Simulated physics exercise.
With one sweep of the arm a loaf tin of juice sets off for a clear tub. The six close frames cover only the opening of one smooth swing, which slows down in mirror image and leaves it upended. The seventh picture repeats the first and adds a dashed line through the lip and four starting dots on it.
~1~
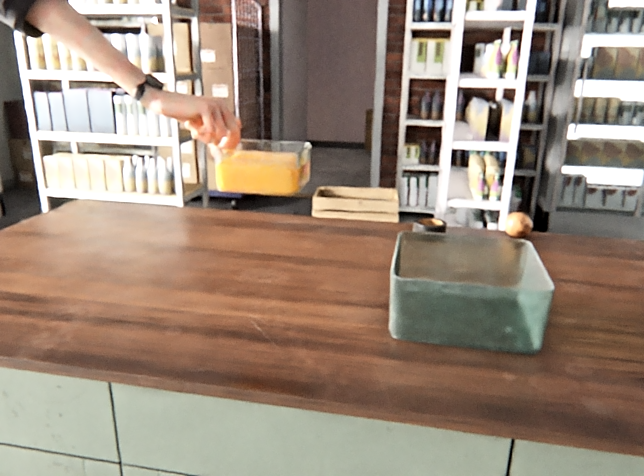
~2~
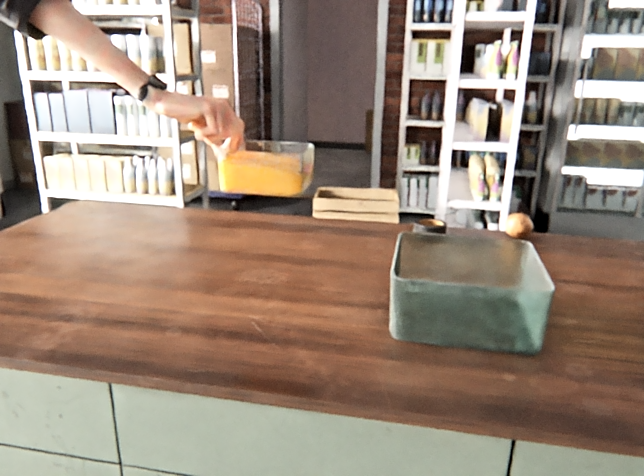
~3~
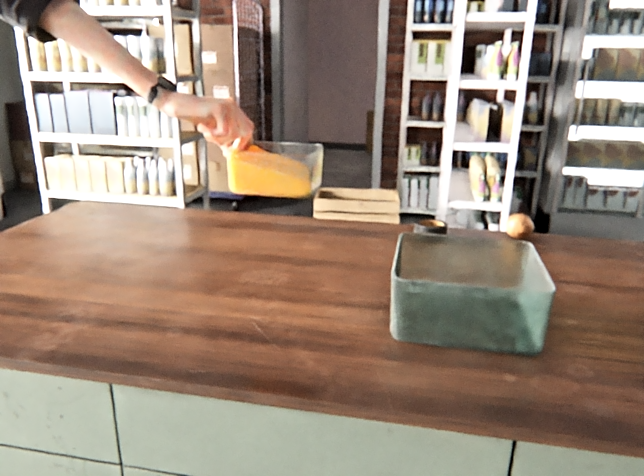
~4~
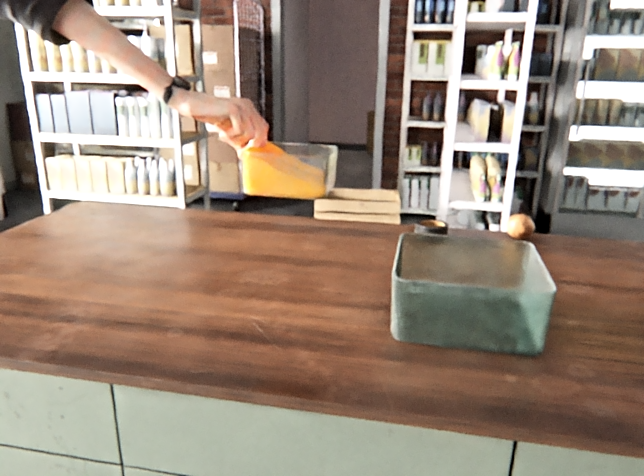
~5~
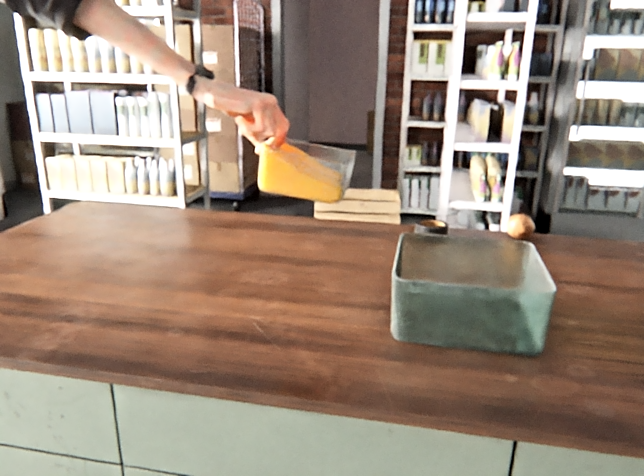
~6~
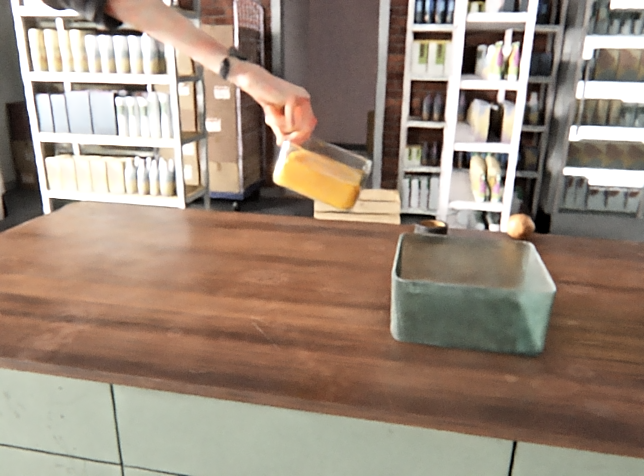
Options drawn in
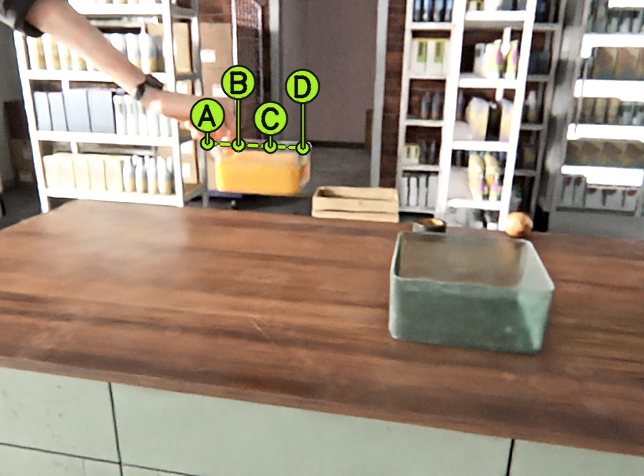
A loaf-shaped container of orange juice, gripped by a hand, swept right above a wooden counter toward a clear tub, the juice sloshing up its left side before the container tilted rightward.
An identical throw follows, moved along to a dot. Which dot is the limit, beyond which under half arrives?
C will do.
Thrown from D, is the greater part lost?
No.
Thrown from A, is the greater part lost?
Yes, it does.
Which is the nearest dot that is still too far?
Dot B.
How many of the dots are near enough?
Two of the four.
On the marked copy, A at (207, 143); B at (238, 144); C at (270, 146); D at (302, 148).
If A is chosen, about 0 % lands in the tub, 99 % falls short.
If B is chosen, about 29 % lands in the tub, 66 % falls short and 5 % goes beside or beyond.
If C is chosen, about 62 % lands in the tub, 31 % falls short and 7 % goes beside or beyond.
If D is chosen, about 80 % lands in the tub, 11 % falls short and 9 % goes beside or beyond.
